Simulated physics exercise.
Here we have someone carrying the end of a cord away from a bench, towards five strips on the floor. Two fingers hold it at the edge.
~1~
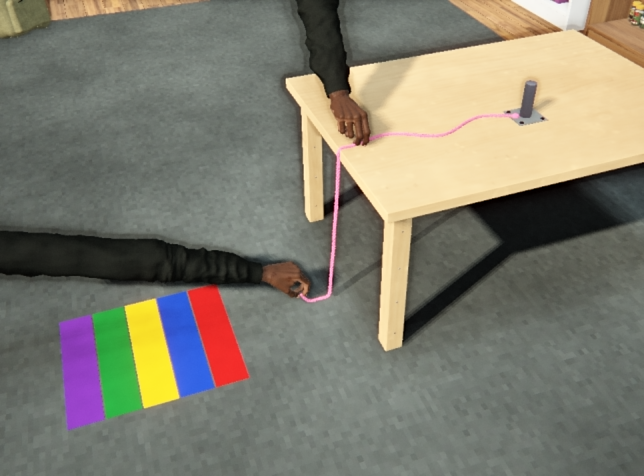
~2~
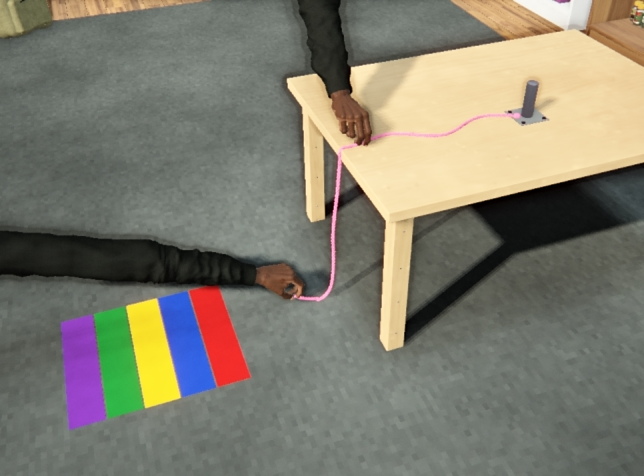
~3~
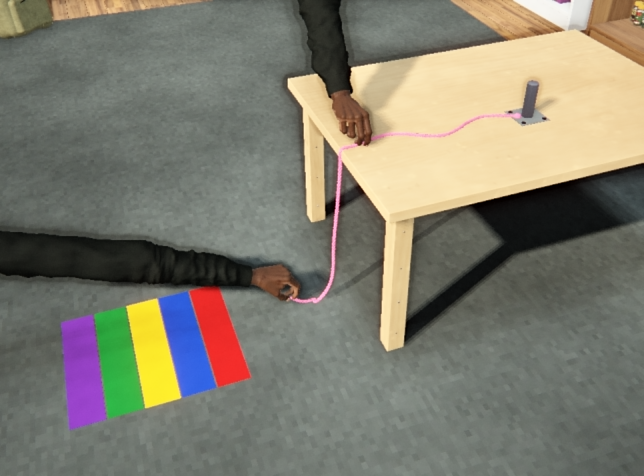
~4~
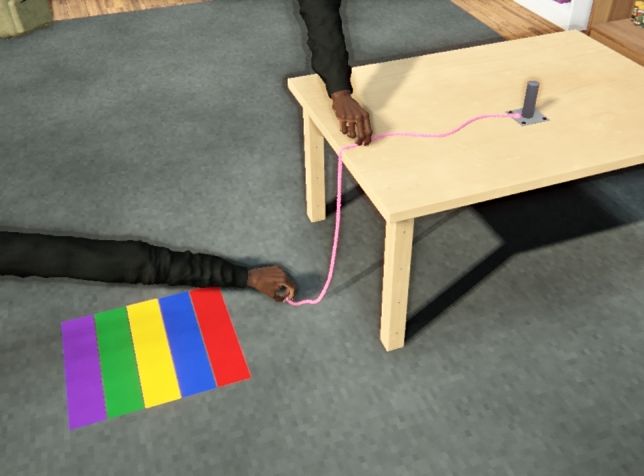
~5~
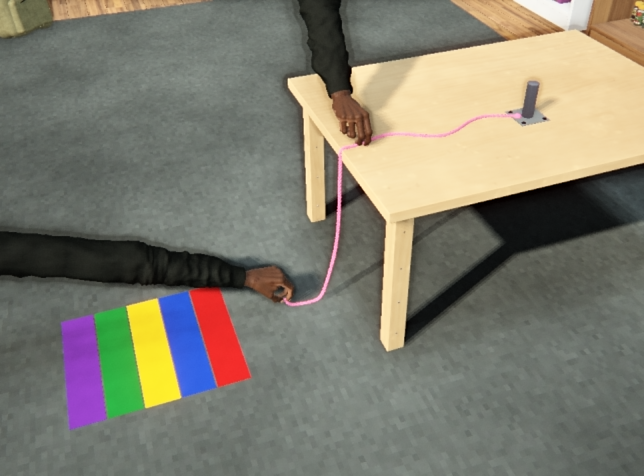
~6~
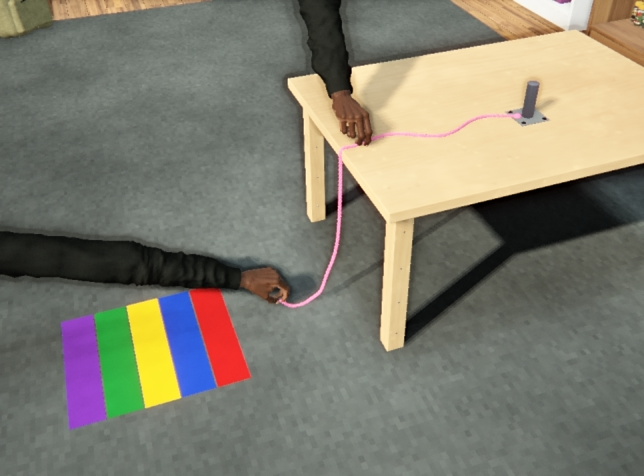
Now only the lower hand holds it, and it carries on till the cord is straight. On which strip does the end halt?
The end stops over the blue strip.
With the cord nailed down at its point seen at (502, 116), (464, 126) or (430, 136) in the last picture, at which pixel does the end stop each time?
In that order: (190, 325), (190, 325) and (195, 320).
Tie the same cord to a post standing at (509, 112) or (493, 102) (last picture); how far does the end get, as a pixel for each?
The places are (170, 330) and (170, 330).
Soon after, end near (248, 309); short of the strips.
Then, end near (208, 319); over red.
At full stretch, end near (185, 325); over blue. It gets as far as the blue strip.
